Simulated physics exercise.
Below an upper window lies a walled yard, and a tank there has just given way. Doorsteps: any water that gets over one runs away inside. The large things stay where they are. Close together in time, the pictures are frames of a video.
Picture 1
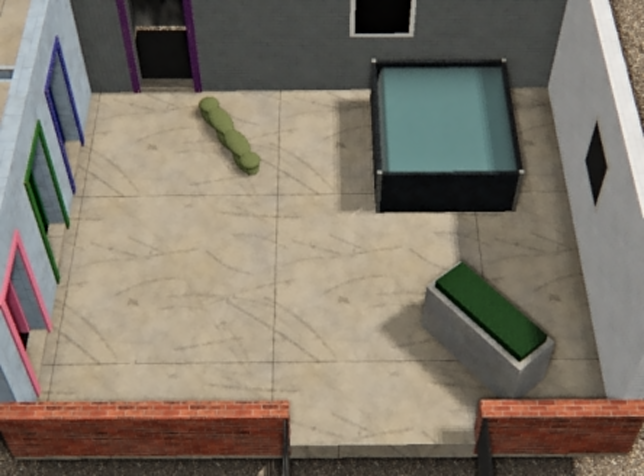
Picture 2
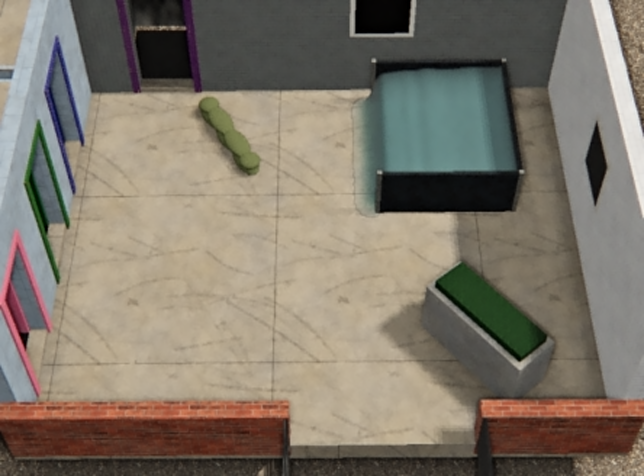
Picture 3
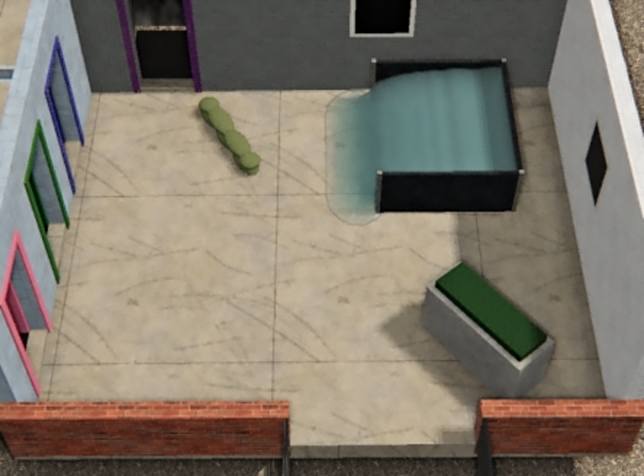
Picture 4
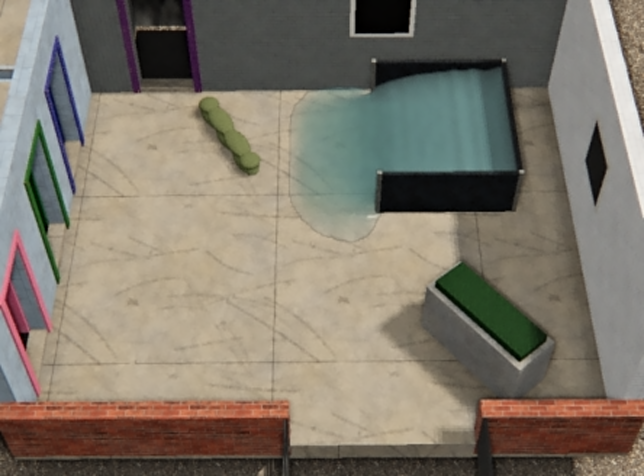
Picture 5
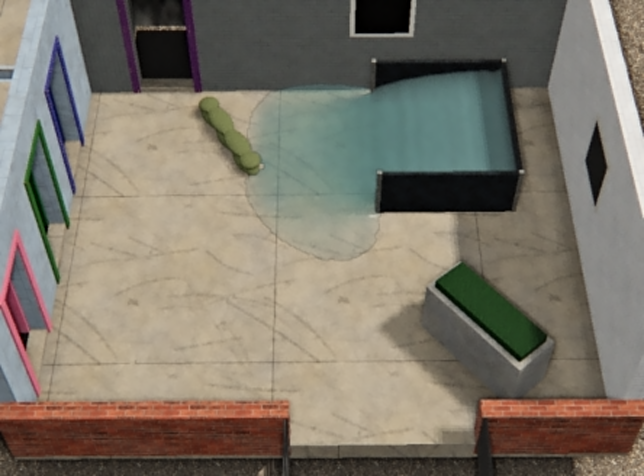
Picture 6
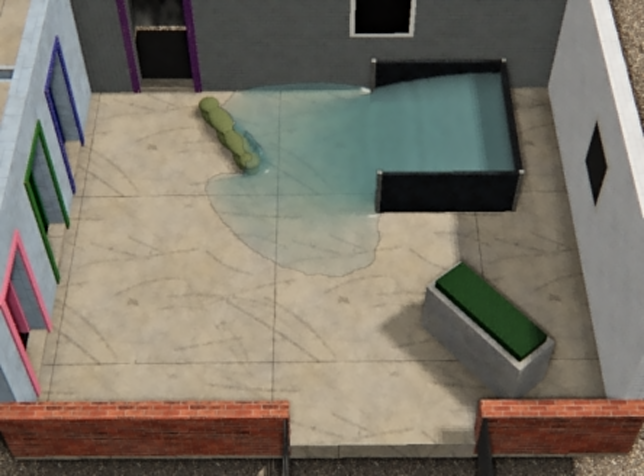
Water pouring from the open left side of a dark tank, spreading across a walled yard and around a green hedge.
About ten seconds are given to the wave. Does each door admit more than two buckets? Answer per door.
The blue door: It does; the green door: It does; the pink door: It does; the purple door: It does.
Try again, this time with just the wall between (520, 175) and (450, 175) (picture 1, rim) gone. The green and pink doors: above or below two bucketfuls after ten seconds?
In that case the green one stays within bounds and the pink one breaks the limit.
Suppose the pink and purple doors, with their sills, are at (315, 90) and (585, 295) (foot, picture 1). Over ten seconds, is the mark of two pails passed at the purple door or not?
Purple door stays under.
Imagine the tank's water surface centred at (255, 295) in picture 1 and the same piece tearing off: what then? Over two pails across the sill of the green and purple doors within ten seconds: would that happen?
Green door: Exceeds the limit; purple door: Exceeds the limit.
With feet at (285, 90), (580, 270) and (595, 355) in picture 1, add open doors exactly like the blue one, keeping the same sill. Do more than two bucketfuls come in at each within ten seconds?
One after the other: Floods, stays under, stays under.
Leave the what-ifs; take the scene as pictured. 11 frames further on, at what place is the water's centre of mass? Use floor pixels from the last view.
Around (285, 163).
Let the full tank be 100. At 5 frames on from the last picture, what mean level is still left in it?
46 percent or so.
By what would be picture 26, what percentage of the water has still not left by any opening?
94 per cent.
A moment on, water covers 40 % of the floor; the blue door not reached, the green door not reached, the pink door not reached, the purple door under two buckets in.
Next, water covers 50 % of the floor; the blue door wet at the sill, nothing in, the green door over two buckets in, the pink door wet at the sill, nothing in, the purple door over two buckets in.
Then, water covers 55 % of the floor; the blue door over two buckets in, the green door over two buckets in, the pink door under two buckets in, the purple door over two buckets in.
Later, water covers 80 % of the floor; the blue door over two buckets in, the green door far over two buckets in, the pink door far over two buckets in, the purple door over two buckets in.
In the end, water covers 95 % of the floor; the blue door over two buckets in, the green door far over two buckets in, the pink door far over two buckets in, the purple door over two buckets in.
